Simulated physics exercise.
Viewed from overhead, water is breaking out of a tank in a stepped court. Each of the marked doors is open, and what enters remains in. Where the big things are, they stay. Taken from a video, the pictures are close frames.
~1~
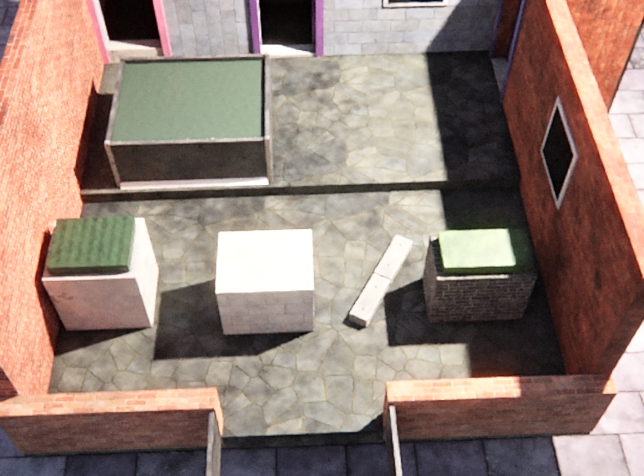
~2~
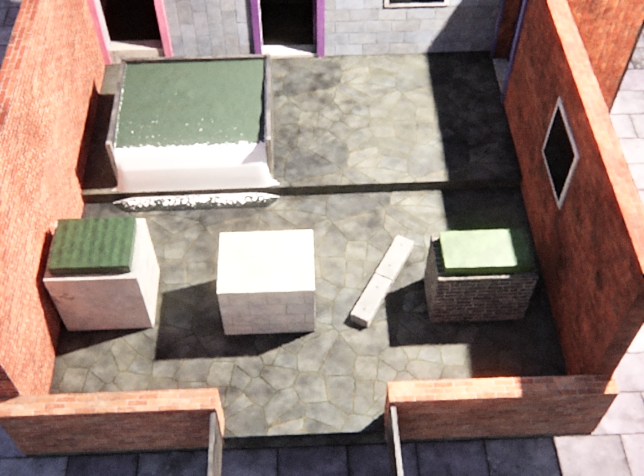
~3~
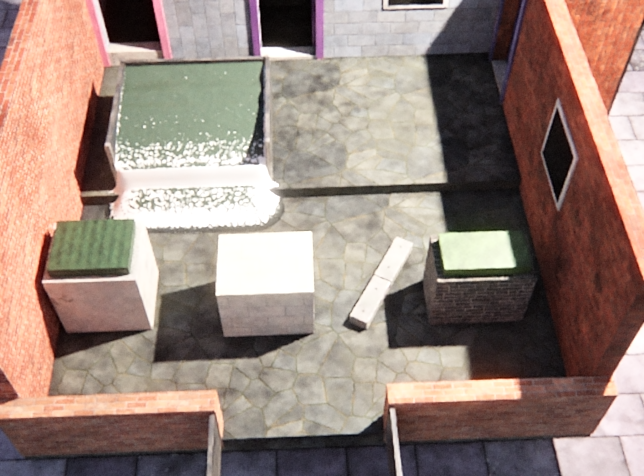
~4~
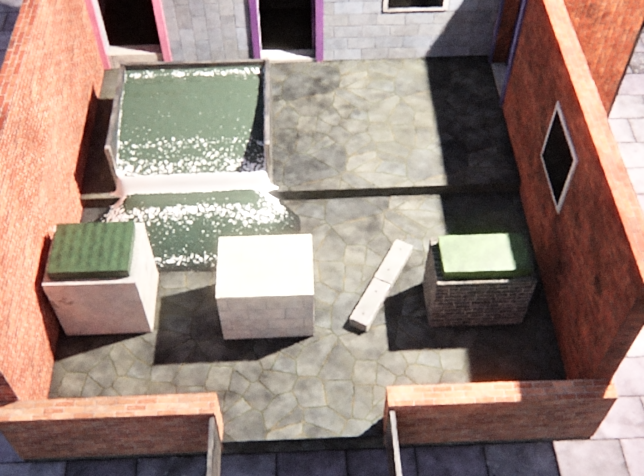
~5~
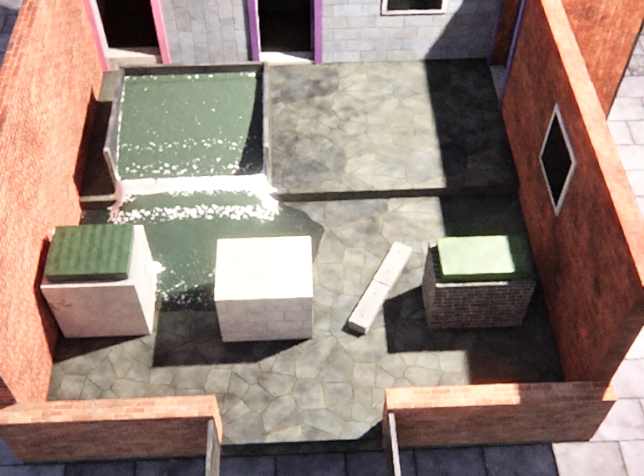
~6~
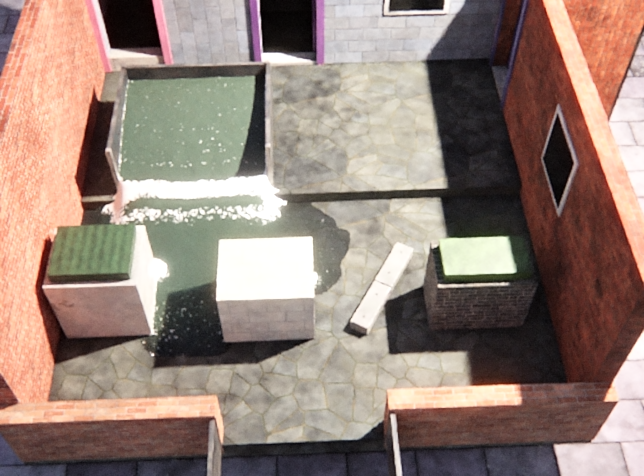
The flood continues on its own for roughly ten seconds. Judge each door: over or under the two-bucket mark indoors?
My call: Pink door, under; blue door, under; purple door, under.
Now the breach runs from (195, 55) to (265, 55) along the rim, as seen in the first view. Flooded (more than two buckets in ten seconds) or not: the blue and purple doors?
In short: Blue is over, purple lets more in.
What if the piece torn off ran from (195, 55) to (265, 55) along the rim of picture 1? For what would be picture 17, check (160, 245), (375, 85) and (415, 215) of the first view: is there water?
In the order given: Untouched, swamped and untouched.
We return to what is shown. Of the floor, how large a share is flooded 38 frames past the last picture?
Around 70 in a hundred.
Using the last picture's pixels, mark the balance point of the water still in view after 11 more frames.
Centre: Close to (195, 262).
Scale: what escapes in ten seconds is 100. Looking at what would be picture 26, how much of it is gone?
Note - share reached: 20 %.
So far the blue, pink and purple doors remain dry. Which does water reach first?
It's the pink one.
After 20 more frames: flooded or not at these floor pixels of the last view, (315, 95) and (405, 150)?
Untouched, then untouched.
A moment on, water covers 30 % of the floor; the pink door not reached, the blue door not reached, the purple door not reached.
Next, water covers 45 % of the floor; the pink door not reached, the blue door not reached, the purple door not reached.
Then, water covers 55 % of the floor; the pink door wet at the sill, nothing in, the blue door not reached, the purple door not reached.
Later, water covers 70 % of the floor; the pink door wet at the sill, nothing in, the blue door not reached, the purple door wet at the sill, nothing in.
In the end, water covers 65 % of the floor; the pink door wet at the sill, nothing in, the blue door not reached, the purple door wet at the sill, nothing in.
